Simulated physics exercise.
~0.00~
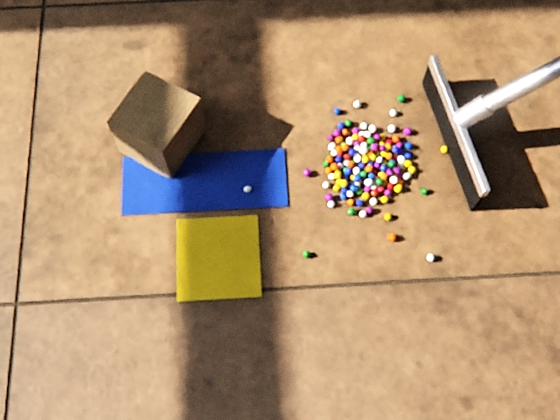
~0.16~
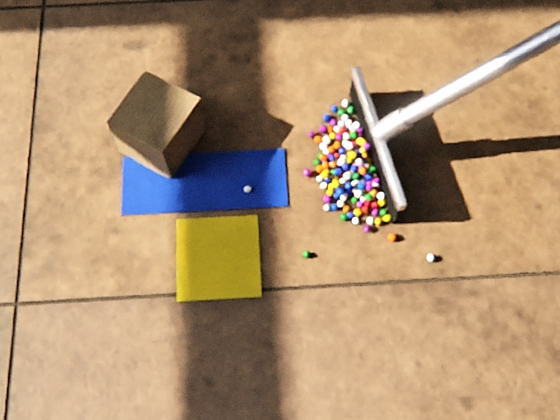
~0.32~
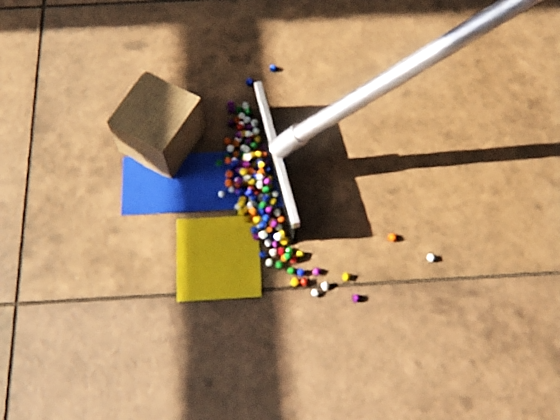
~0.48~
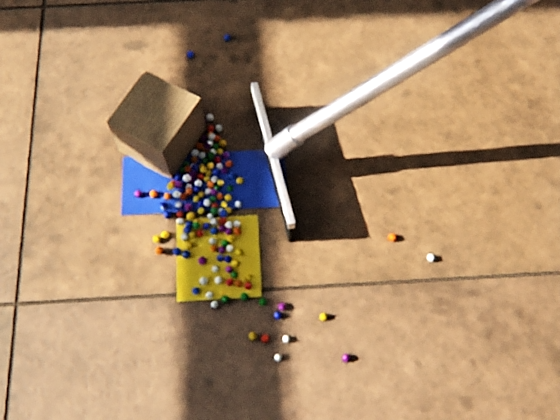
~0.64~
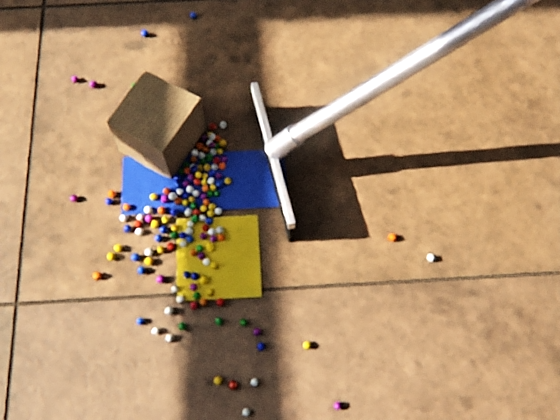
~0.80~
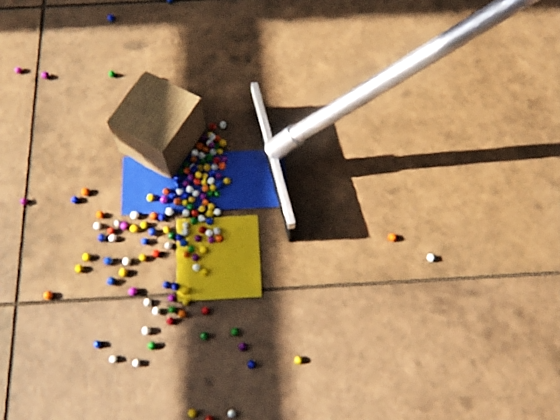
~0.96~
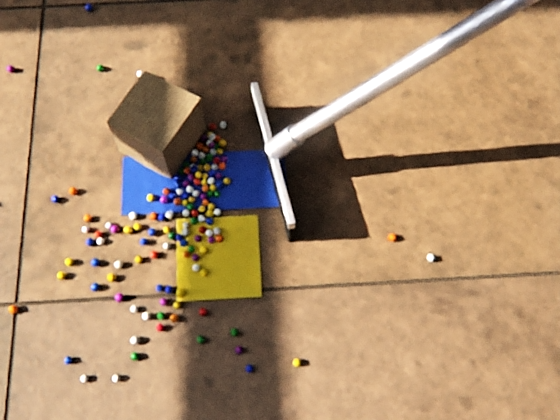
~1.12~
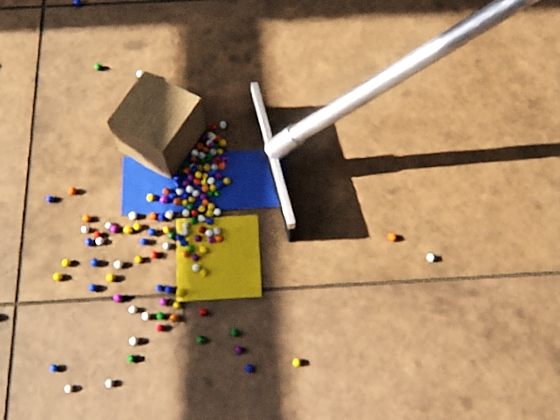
The video shows a squeegee sweeping a pile of colourful beads left towards a wooden-looking block, then stopping at the blue mat's edge while the beads scatter onward, ending with many bunched on the blue mat, some on the yellow mat, and others strewn over the tiled floor.
